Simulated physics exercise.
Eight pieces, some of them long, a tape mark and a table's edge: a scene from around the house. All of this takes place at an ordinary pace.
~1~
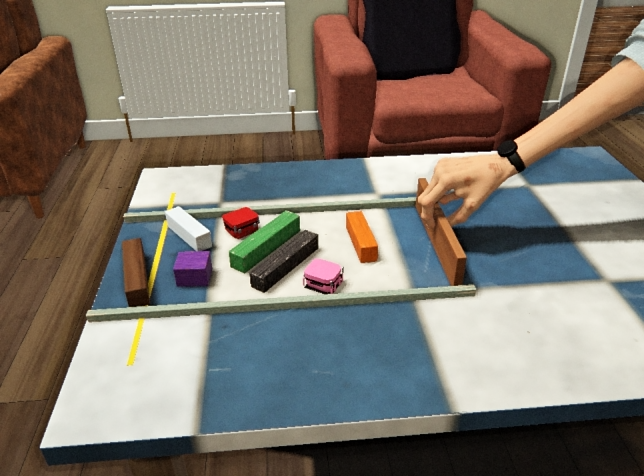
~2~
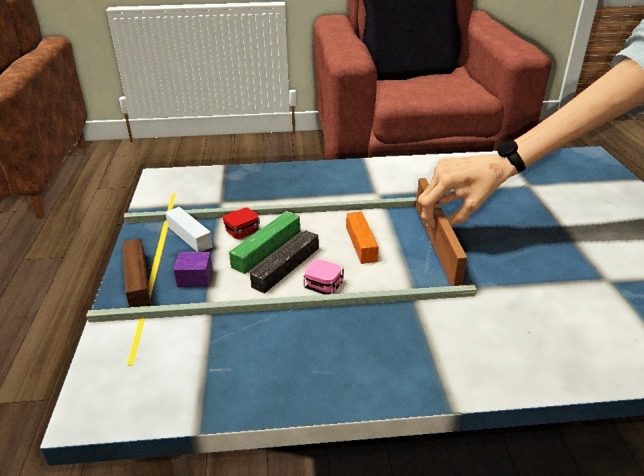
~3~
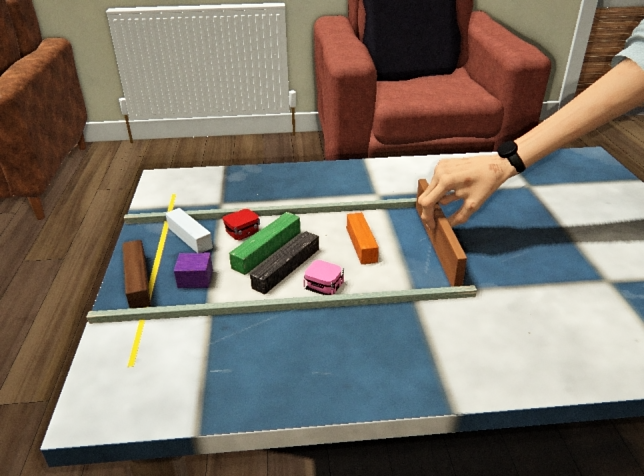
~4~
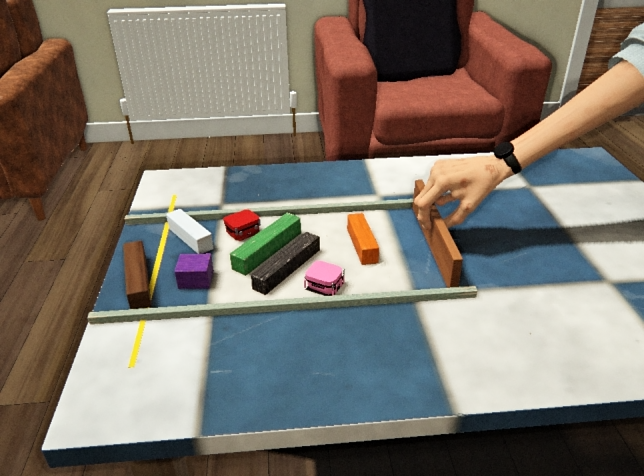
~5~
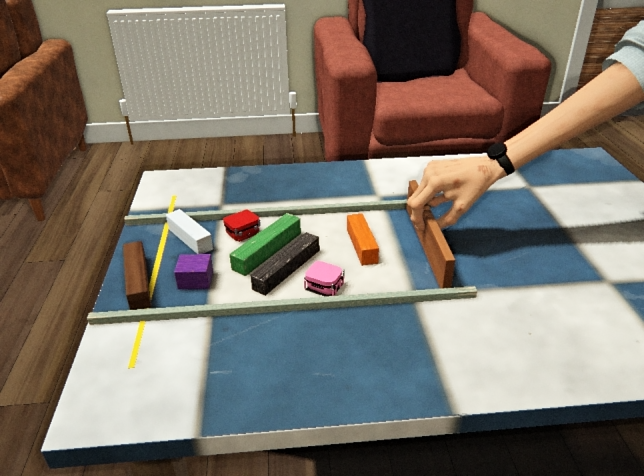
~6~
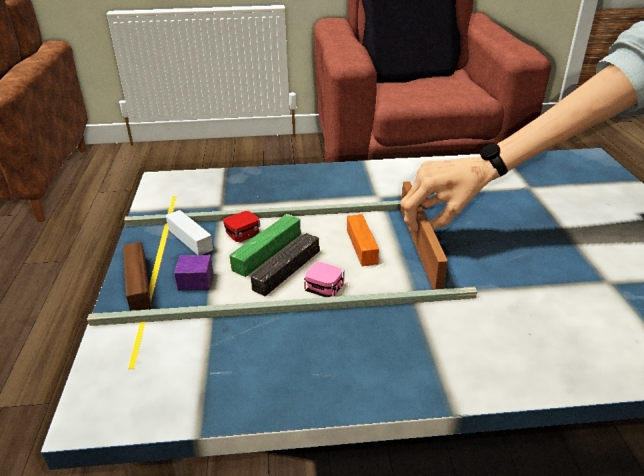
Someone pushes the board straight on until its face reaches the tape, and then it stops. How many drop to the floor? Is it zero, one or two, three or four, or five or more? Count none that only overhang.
Count: Three or four.
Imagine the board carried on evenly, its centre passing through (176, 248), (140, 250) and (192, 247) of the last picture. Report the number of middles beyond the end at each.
Counts: 2, 6, 1.
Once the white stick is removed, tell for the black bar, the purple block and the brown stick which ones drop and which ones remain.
Black bar: Is still there; purple block: Is gone; brown stick: Is gone.
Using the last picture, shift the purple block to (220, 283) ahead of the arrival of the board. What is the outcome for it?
It simply slips off.
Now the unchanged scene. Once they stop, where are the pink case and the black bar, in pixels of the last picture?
Same order as the question: First (130, 300), second (115, 278).
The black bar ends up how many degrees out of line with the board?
The angle comes out near 10 degrees.
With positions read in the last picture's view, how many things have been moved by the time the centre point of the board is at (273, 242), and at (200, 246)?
Counts: 6 / 8.
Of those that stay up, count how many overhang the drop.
The figure is 3.
A little later, none off yet; brown stick at rest near (136, 275); white stick at rest near (189, 232); purple block at rest near (194, 273).
Next, none off yet; brown stick at rest near (136, 275); white stick at rest near (189, 232); purple block shifted a little near (182, 275).
Later still, none off yet; brown stick shifted a little near (104, 279); white stick shifted about its own width near (131, 235); purple block shifted well along near (132, 279).
When it is over, the number that fall off is three or four; down, purple block, white stick and brown stick.
